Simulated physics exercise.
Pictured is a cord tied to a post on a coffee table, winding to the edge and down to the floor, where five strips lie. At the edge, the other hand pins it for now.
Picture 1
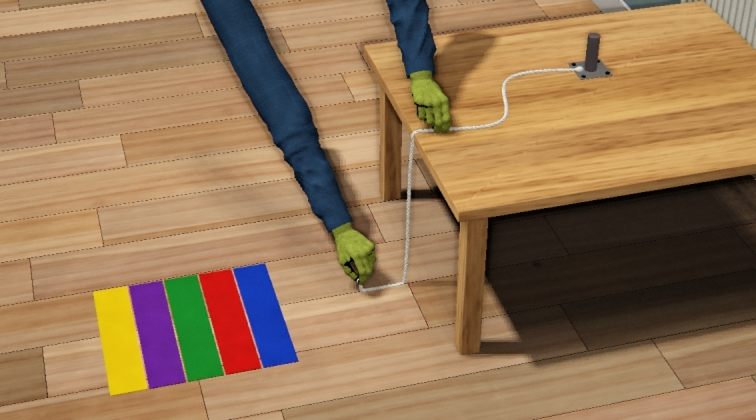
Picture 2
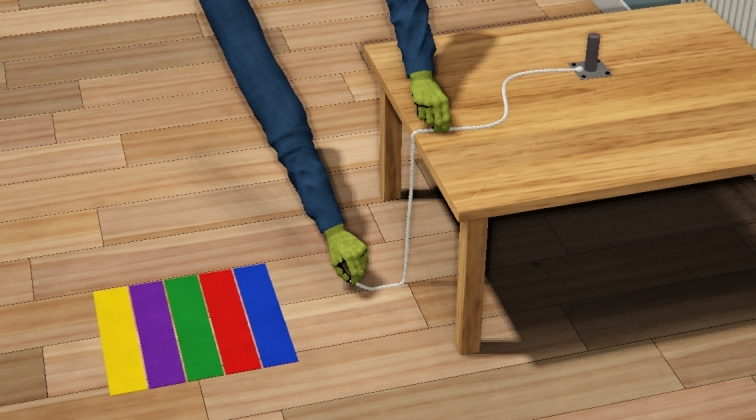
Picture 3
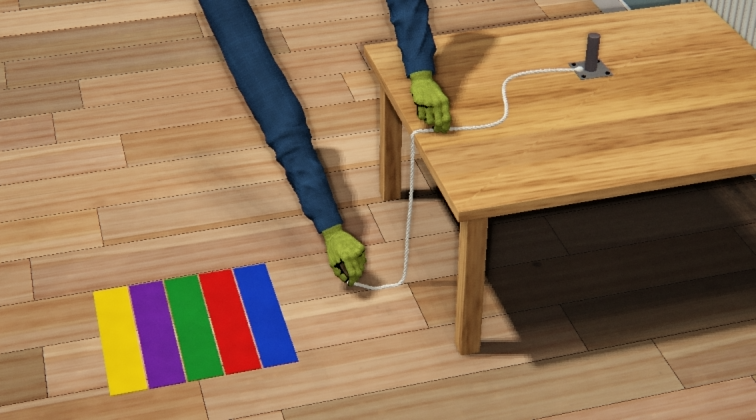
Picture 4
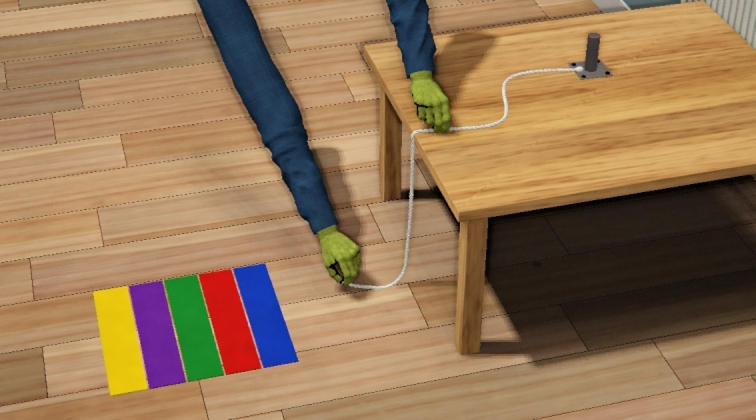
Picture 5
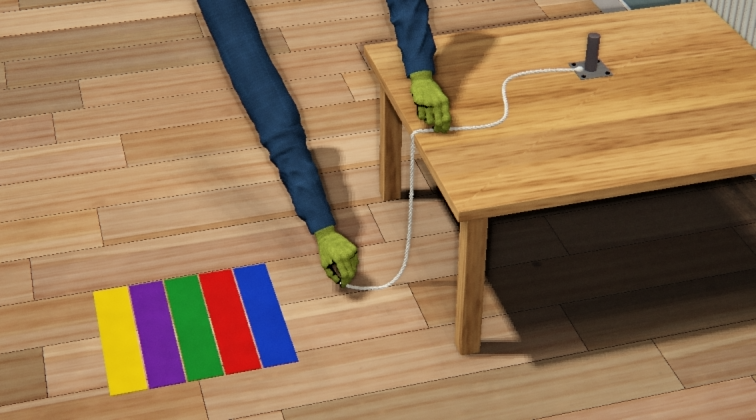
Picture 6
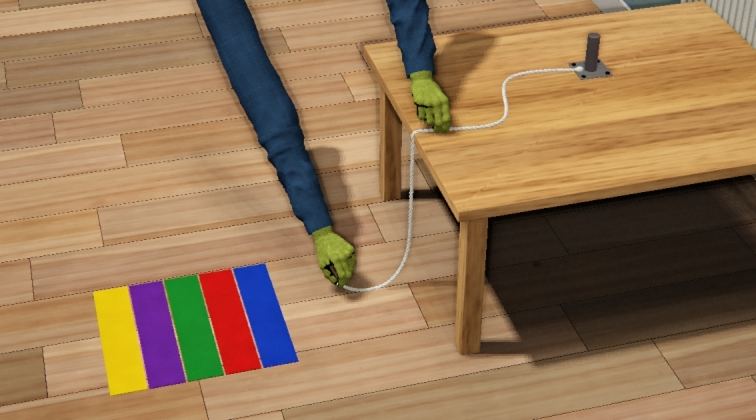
Two green hands in dark blue sleeves hold a white cord tied to a dark post on a wooden coffee table, seen from above on a plank floor. The cord winds over the table's left edge down to the floor, right of yellow, purple, green, red and blue strips. The lower hand draws its end slightly left, slowing, while the upper hand and camera stay still.
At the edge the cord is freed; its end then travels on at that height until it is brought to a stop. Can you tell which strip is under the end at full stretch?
Yes, the green one.
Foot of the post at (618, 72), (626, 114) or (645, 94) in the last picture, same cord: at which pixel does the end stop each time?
Taking the tries in turn, you get (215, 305), (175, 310) and (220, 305).
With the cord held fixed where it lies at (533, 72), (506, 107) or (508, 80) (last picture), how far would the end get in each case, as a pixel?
(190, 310), (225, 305) and (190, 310).
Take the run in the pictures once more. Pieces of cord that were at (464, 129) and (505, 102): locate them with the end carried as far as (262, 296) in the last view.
Roughly (410, 123) for the first and (481, 103) for the second.
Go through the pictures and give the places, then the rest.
End (358, 280); blue (275, 346); red (239, 352); green (201, 359); purple (164, 366); yellow (125, 373), in the first picture.
End (351, 281); cord through (545, 71) (504, 94) (479, 128) (413, 145) (409, 212) (405, 272), in the second picture.
End (348, 282), in the third picture.
End (343, 283); cord through (545, 71) (504, 94) (479, 128) (413, 145) (411, 212) (404, 272), in the fourth picture.
End (341, 283), in the fifth picture.
End (338, 283); cord through (545, 71) (504, 94) (479, 128) (413, 145) (411, 212) (398, 272), in the sixth picture.
A little later, end near (262, 296); over blue.
Next, end near (214, 305); over red.
When it is tight, end near (185, 310); over green. The green one.
